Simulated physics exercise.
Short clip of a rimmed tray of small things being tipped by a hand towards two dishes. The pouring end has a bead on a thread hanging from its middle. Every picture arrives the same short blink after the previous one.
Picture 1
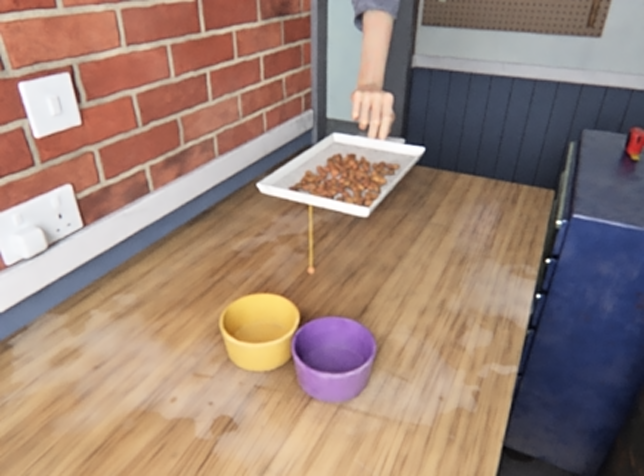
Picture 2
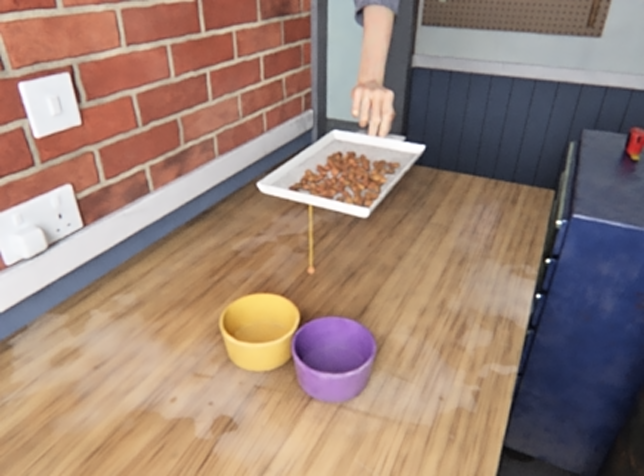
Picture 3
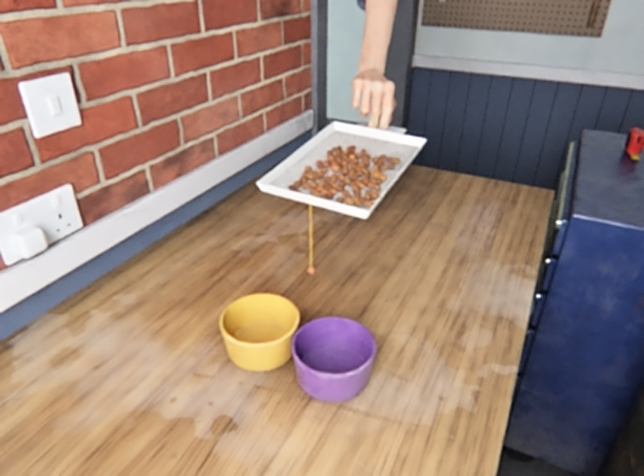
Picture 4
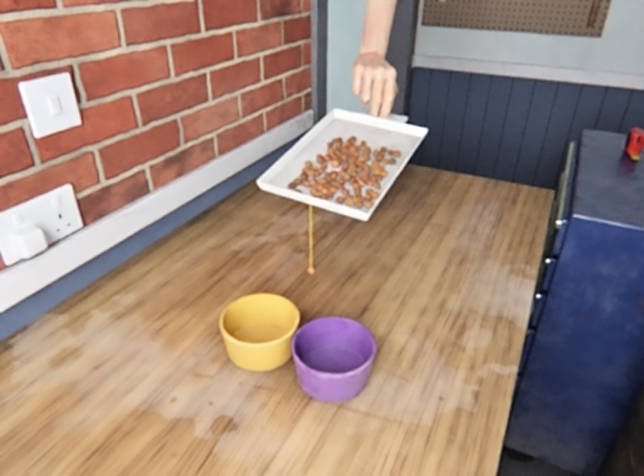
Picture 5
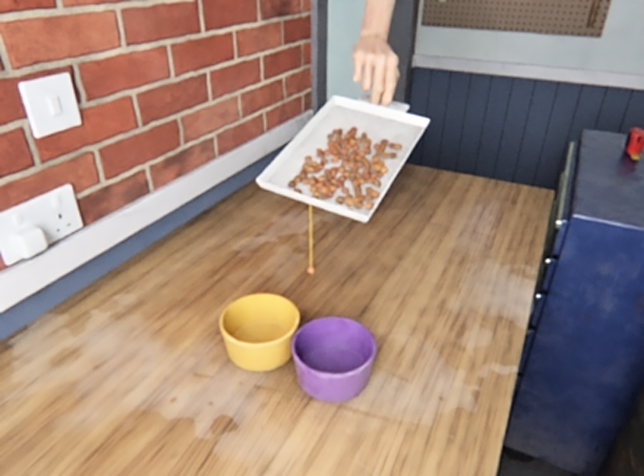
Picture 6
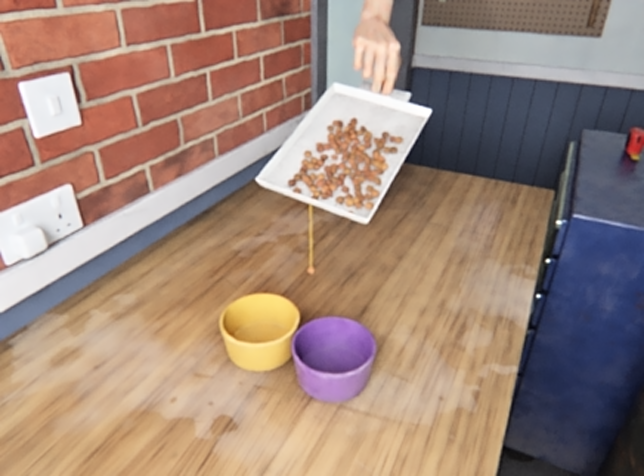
A hand reaching in from the top holds a white rimmed tray of brown kibble above a wooden worktop, seen from slightly above, beside a red brick wall with white sockets. A yellow dish and a purple dish sit below, left and right, near a hanging bead and a dark blue cabinet. The hand gradually raises the tray's far side, tilting it steeper towards the dishes, while the camera stays still.
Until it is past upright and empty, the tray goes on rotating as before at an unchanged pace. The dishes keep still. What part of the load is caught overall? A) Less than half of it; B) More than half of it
Less than half of it.
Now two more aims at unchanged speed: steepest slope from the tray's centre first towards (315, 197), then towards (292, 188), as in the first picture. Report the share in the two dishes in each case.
Shares: About 20 in a hundred, then about 0 in a hundred.
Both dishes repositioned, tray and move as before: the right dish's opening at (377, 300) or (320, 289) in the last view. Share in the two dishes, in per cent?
First placement: Some 80 %; second placement: Some 40 %.
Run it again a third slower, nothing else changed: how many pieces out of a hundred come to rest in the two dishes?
I'd put it near 0 per cent.
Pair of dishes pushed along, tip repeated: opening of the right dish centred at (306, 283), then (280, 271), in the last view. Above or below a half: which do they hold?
The dishes end up with the lesser share in the first try and the lesser share in the second.
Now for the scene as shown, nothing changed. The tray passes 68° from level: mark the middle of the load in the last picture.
I'd put the middle close to (351, 198).
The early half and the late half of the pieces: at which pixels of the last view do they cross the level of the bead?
(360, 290), then (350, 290).
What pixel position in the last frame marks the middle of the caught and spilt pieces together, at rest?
Around (350, 333).
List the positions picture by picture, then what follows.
Corners of the pouring end at (262, 183) and (367, 207), level; middle of the load at (342, 180), bits of dog kibble; left dish at (239, 353); right dish at (315, 383); bead on its thread at (311, 270), in the first frame.
Corners of the pouring end at (262, 183) and (367, 208), level; middle of the load at (342, 179), in the second frame.
Corners of the pouring end at (261, 182) and (367, 209), tipped barely, lowest at the right corner; middle of the load at (342, 177), in the third frame.
Corners of the pouring end at (261, 181) and (367, 212), tipped a little, lowest at the right corner; middle of the load at (342, 173), in the fourth frame.
Corners of the pouring end at (261, 179) and (366, 215), tipped clearly, lowest at the right corner; middle of the load at (342, 169), in the fifth frame.
Corners of the pouring end at (260, 178) and (366, 217), tipped clearly, lowest at the right corner; middle of the load at (342, 166); left dish at (239, 353); right dish at (315, 383), in the sixth frame.
Soon, tray tipped steeply; nearly all on the tray; a small part in the air.
A while on, tray tipped past a quarter turn; a stray few on the tray; a stray few in the right dish; a stray few in the left dish; most outside both; a small part in the air.
Towards the end, tray tipped past a quarter turn; a stray few in the right dish; a stray few in the left dish; nearly all outside both.
Finally, tray tipped past a quarter turn; a stray few in the right dish; a stray few in the left dish; nearly all outside both.
